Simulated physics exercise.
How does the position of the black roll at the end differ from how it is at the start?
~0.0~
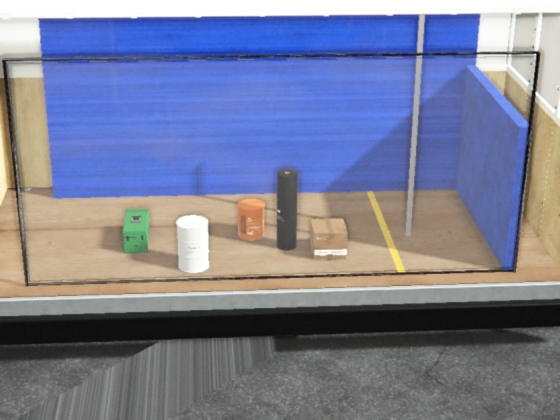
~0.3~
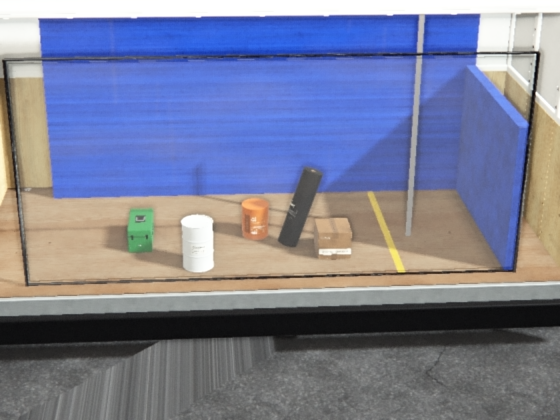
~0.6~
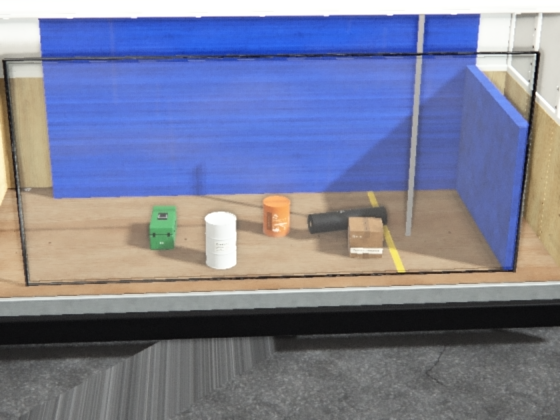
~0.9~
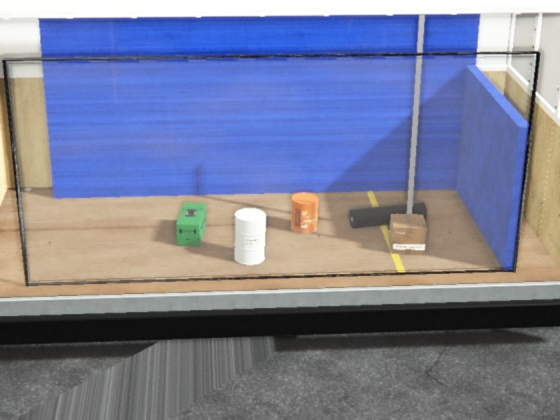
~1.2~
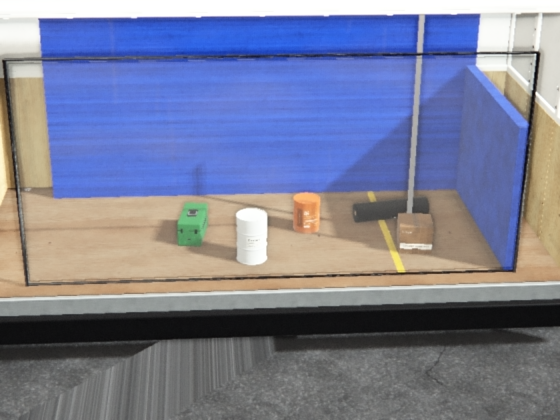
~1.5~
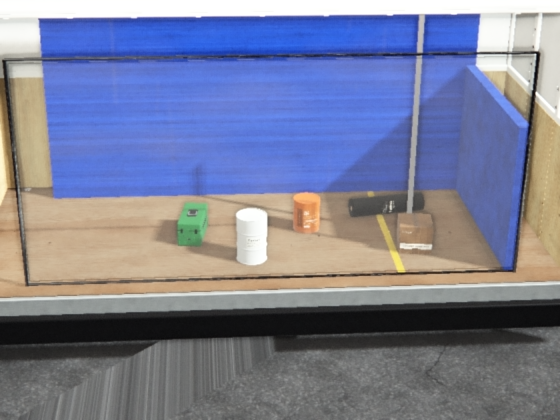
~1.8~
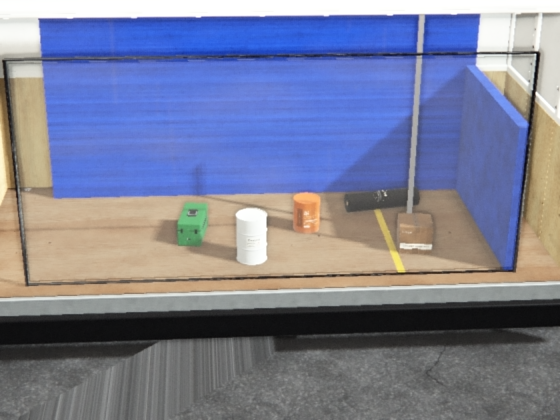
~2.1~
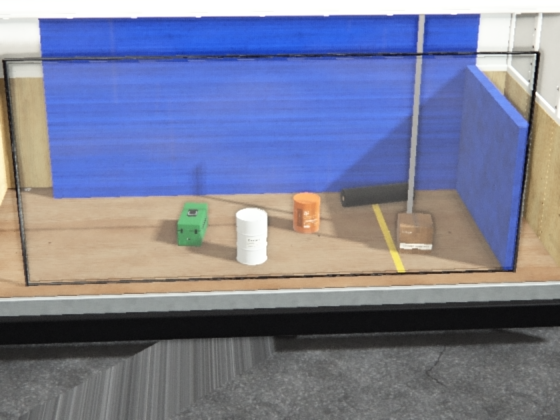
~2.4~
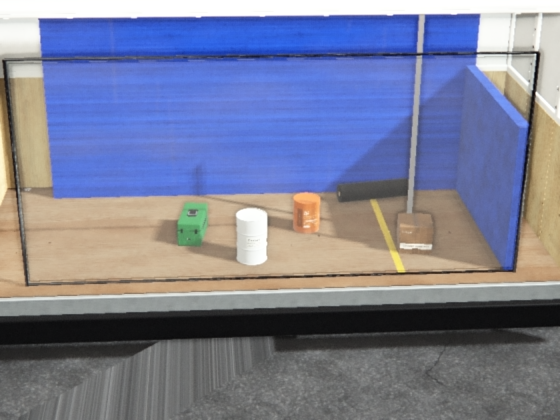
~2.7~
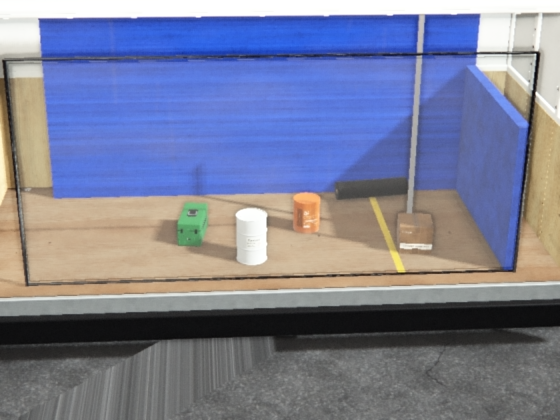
The black roll stands upright at the start, but by the end it is lying on its side near the blue back wall.
